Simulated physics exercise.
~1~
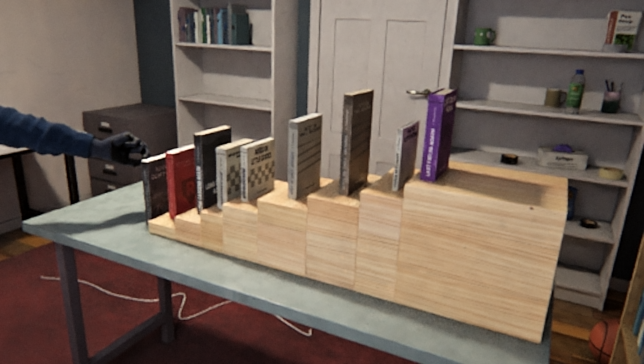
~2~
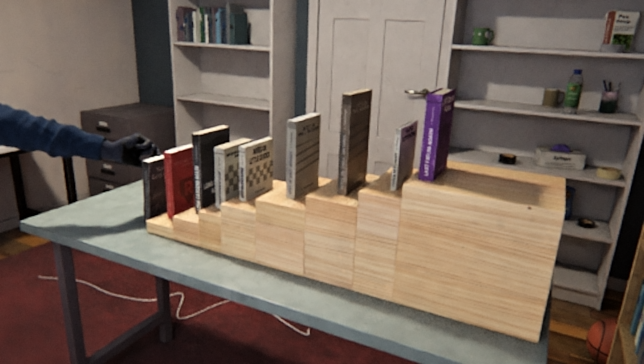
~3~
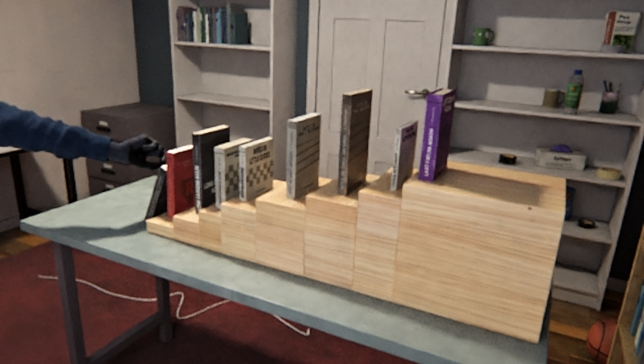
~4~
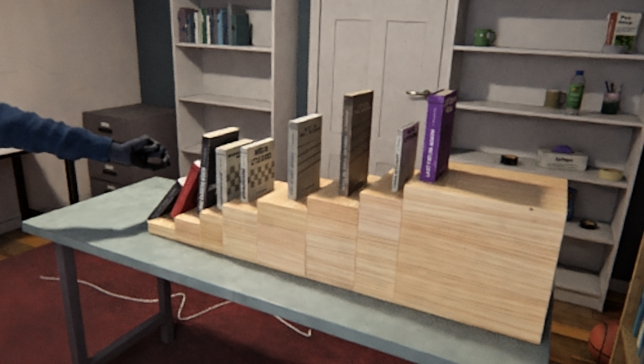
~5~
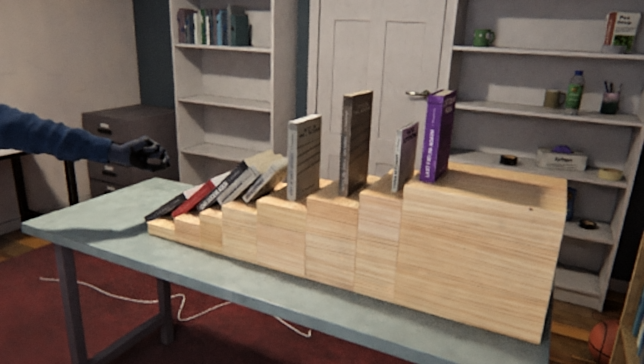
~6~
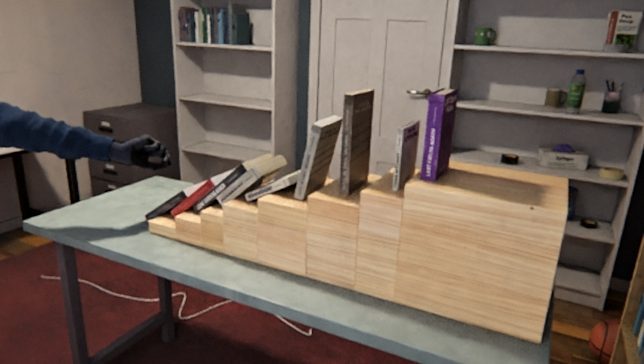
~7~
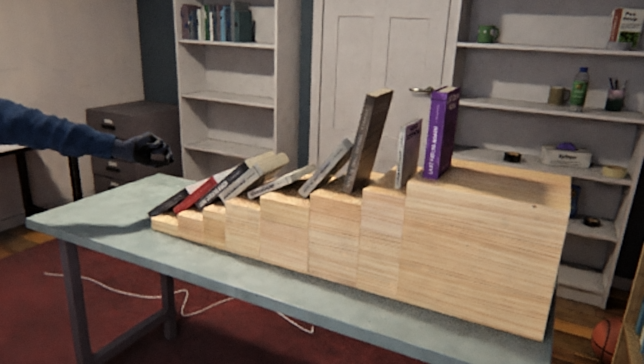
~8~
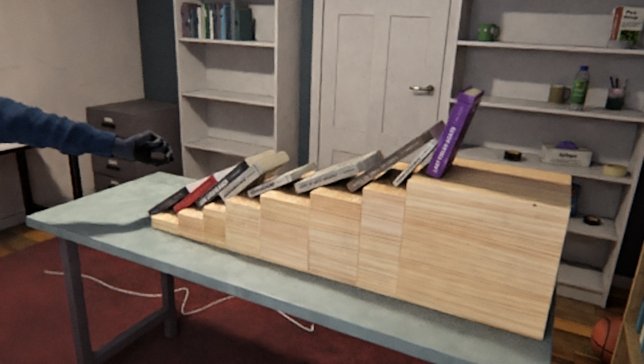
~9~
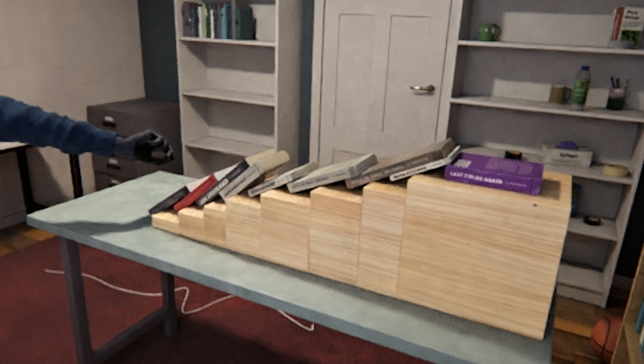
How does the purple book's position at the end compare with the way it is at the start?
At the start the purple book stands upright near the right end of the row. By the end it is lying flat on the top step.
On a table, a gloved hand tips the first book and all the others topple.
